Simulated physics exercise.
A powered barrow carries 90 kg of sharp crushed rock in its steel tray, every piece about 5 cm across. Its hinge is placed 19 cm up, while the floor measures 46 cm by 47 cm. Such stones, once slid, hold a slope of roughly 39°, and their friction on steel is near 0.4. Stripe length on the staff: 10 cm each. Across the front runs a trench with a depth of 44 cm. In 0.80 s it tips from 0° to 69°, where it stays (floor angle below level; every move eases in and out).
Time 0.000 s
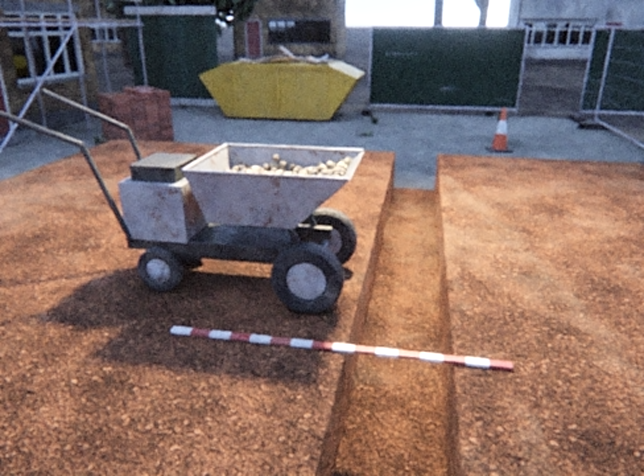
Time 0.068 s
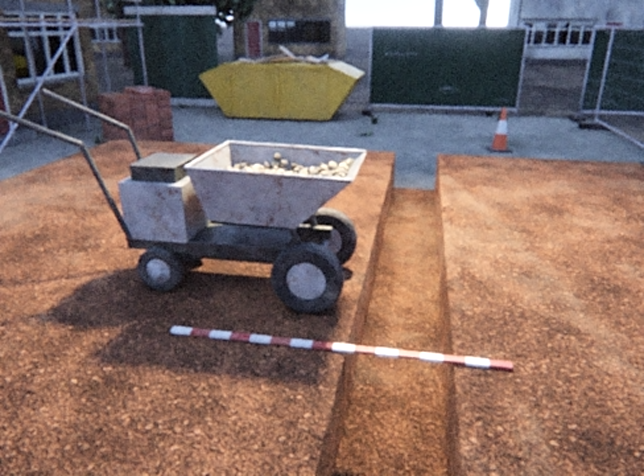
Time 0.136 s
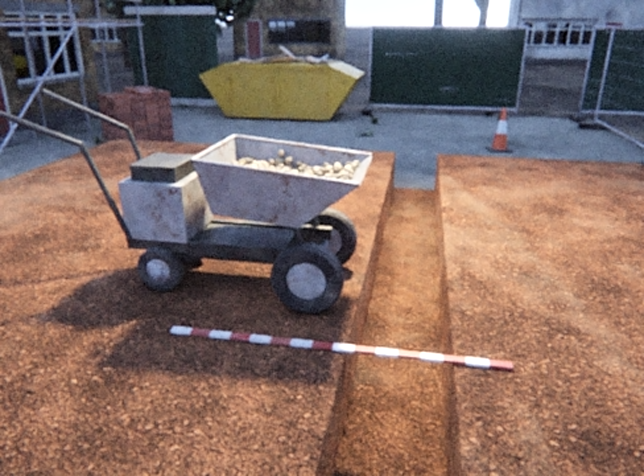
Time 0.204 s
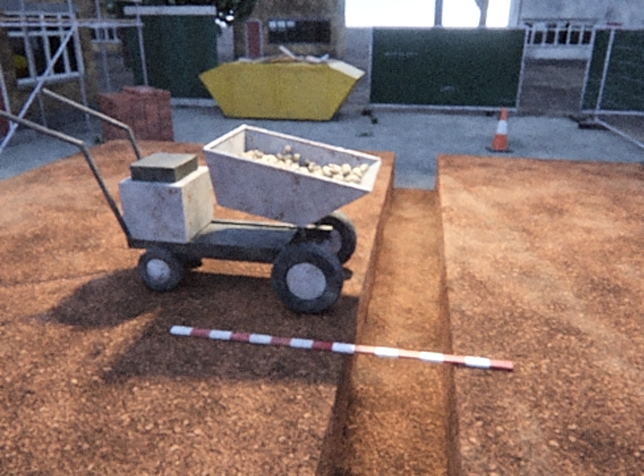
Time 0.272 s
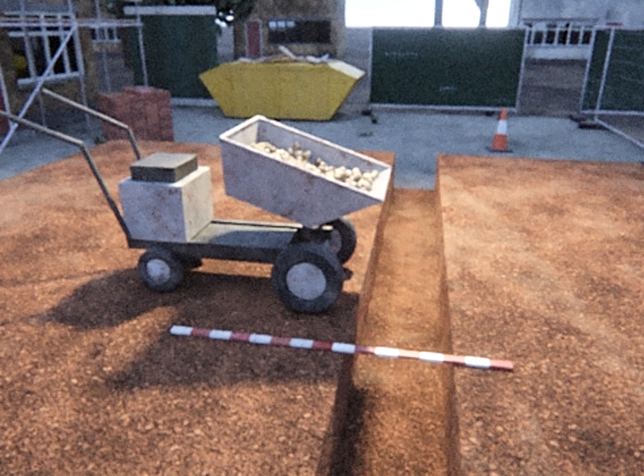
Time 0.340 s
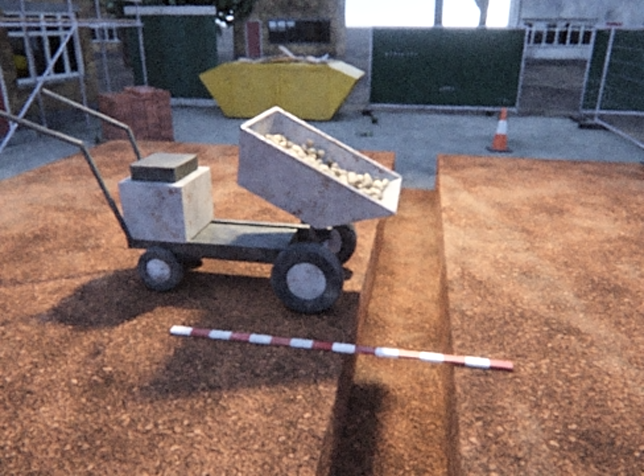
The grey tray of stones on a small powered barrow slowly tilted forward to the right, its back end rising while the wheels stayed still beside a narrow trench in the reddish ground.
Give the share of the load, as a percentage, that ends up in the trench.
52 %.
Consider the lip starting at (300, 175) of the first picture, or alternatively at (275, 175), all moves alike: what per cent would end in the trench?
It'd be around 100 per cent and after that around 100 per cent.
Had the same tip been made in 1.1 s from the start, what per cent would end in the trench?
That would give about 60 percent.
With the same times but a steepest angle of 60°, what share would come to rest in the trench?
Then close to 40 per cent.
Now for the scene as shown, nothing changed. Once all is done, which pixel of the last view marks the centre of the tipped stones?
I'd point somewhere around (440, 345).
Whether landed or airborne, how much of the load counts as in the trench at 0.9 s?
Approx. 15 % of the load.
After 0.6 s the floor is at 58°; 100 % in the tray; the foremost stones are at (414, 239).
After 0.9 s the floor is at 69°; 79 % in the tray, 14 % in the trench, 6 % past the trench; the foremost stones are at (467, 303).
After 1.2 s the floor is at 69°; 25 % in the tray, 27 % in the trench, 48 % past the trench; the foremost stones are at (562, 301).
After 3.2 s the floor is at 69°; 0 % in the tray, 52 % in the trench, 48 % past the trench; the foremost stones are at (614, 299).
